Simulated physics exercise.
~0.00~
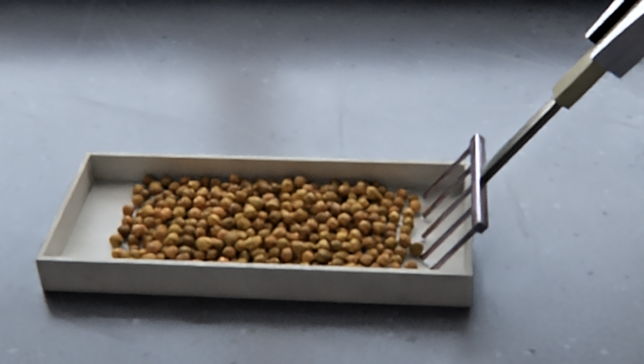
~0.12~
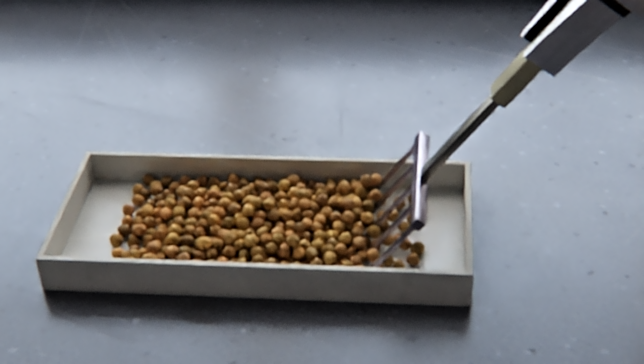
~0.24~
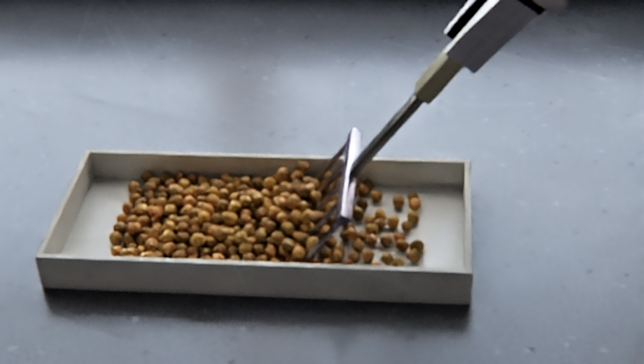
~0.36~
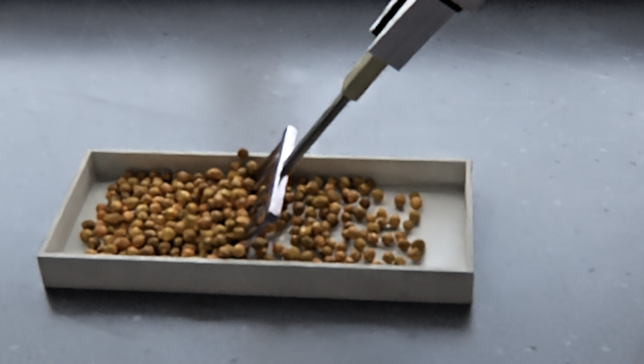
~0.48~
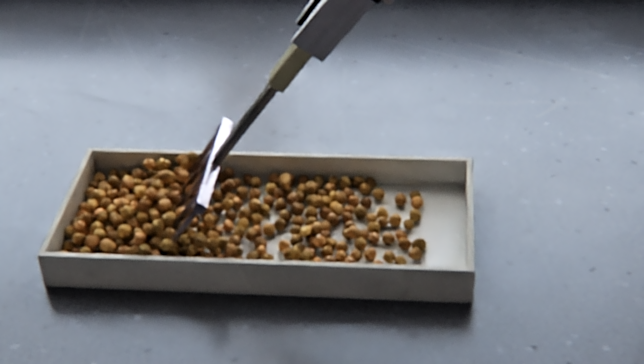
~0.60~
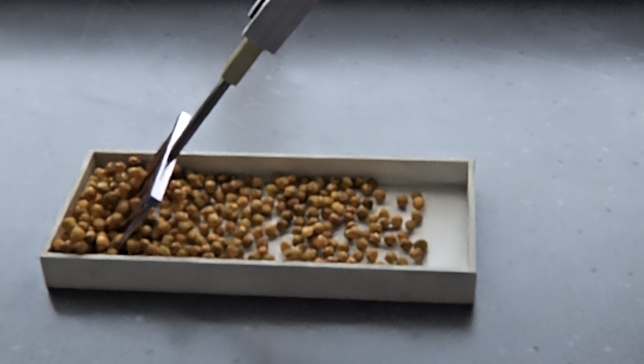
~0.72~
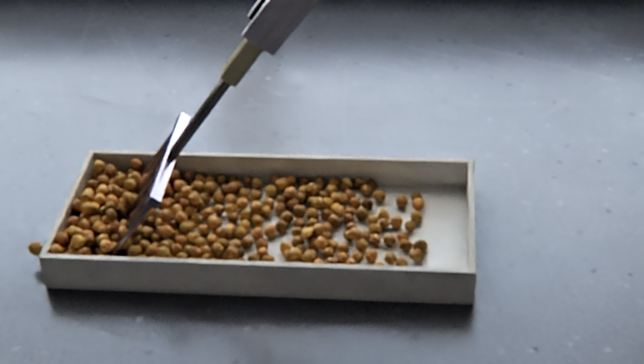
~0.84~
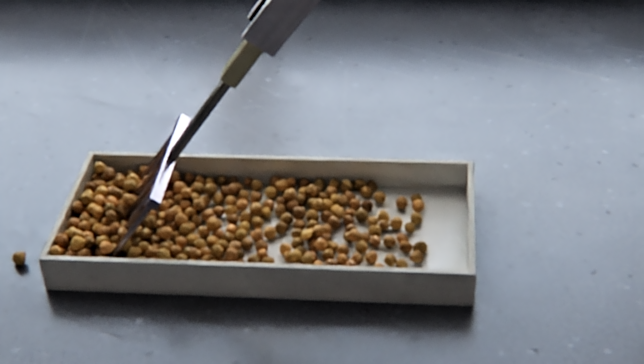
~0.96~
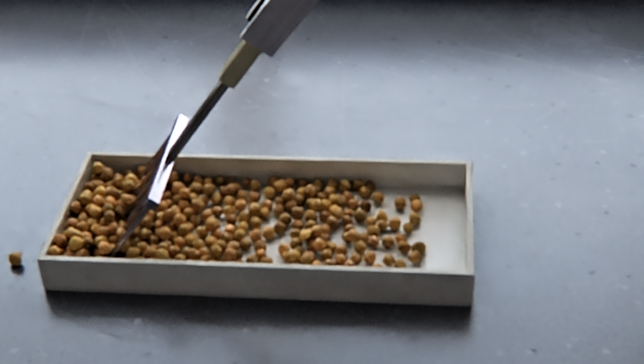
A robot arm rakes dried chickpeas left along a trough, and one drops onto the table.
